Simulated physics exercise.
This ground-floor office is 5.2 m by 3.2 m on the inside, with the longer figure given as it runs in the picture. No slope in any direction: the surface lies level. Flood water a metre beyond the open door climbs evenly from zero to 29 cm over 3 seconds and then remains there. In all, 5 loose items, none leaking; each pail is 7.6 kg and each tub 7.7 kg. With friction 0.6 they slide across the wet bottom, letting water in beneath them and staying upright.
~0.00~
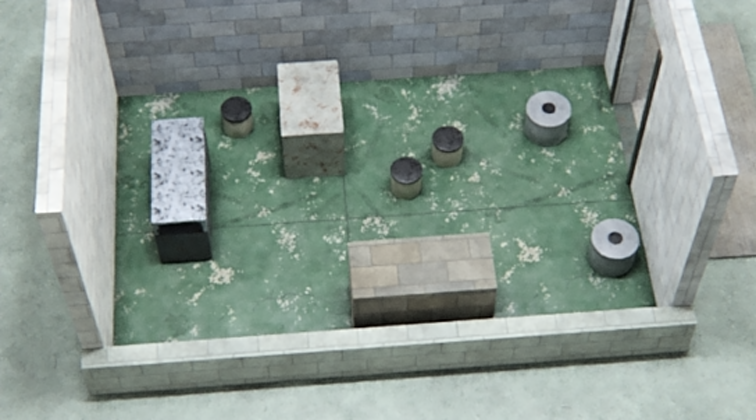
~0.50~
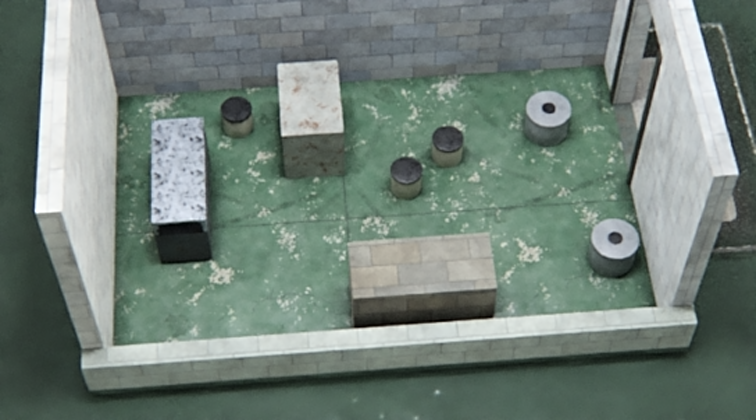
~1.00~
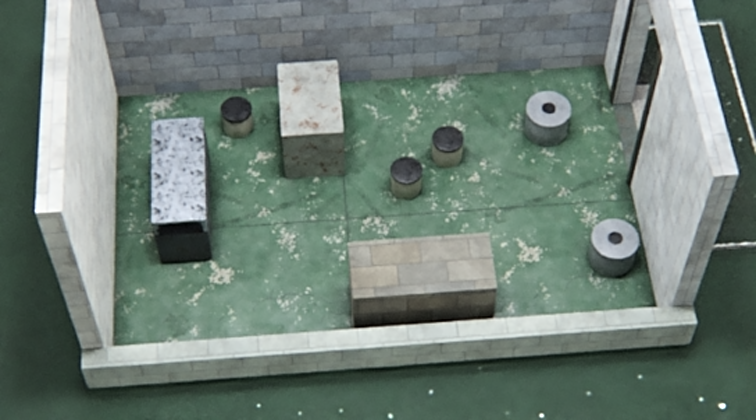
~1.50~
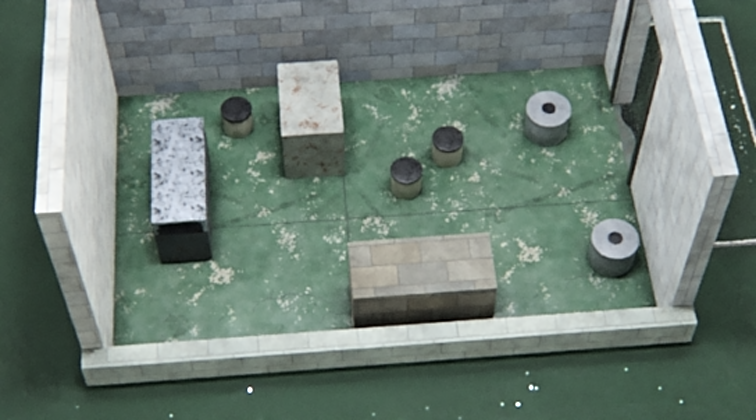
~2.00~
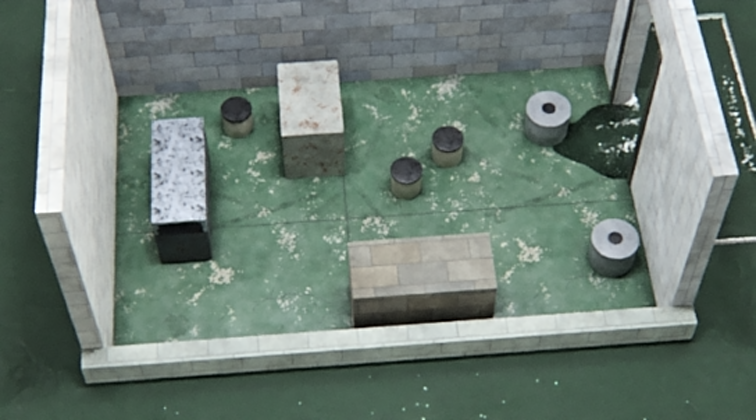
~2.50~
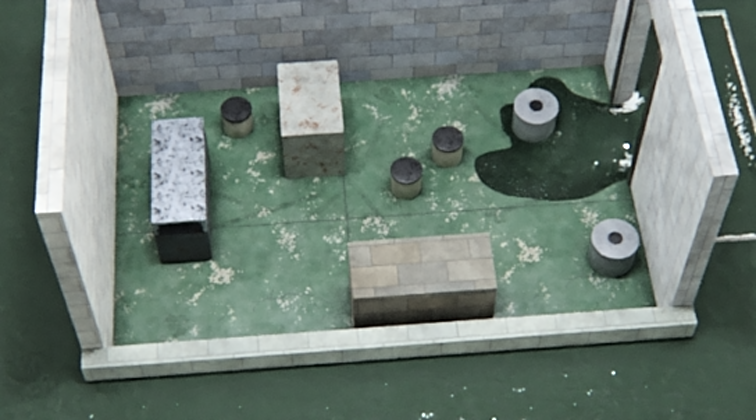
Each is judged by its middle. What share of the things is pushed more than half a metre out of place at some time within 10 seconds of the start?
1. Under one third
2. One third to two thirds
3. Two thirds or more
Answer: 2.
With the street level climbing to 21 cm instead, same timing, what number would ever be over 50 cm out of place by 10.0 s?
Then the count would be 3.
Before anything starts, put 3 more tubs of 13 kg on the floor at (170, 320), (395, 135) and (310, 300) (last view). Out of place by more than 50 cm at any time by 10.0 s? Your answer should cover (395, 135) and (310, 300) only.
The first: Exceeds it. The second: Falls below it.
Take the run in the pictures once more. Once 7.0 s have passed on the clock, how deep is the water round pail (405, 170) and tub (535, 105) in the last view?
Depths: Near 6 cm, then near 14 cm.
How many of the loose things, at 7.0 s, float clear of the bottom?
2.
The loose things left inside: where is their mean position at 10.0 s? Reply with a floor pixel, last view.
The centre is close to (327, 223).
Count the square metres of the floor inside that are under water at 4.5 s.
Some 9.0 m2 of it.
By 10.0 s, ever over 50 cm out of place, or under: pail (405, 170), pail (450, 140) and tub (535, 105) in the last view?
Beyond, beyond, beyond.
After 3.5 s 1 of 5 are over 50 cm from their spots; 0 afloat.
After 4.5 s 2 of 5 are over 50 cm from their spots; 1 afloat.
After 7.0 s 3 of 5 are over 50 cm from their spots; 2 afloat.
After 10.0 s 3 of 5 are over 50 cm from their spots, and 3 have been at some point; 4 afloat.
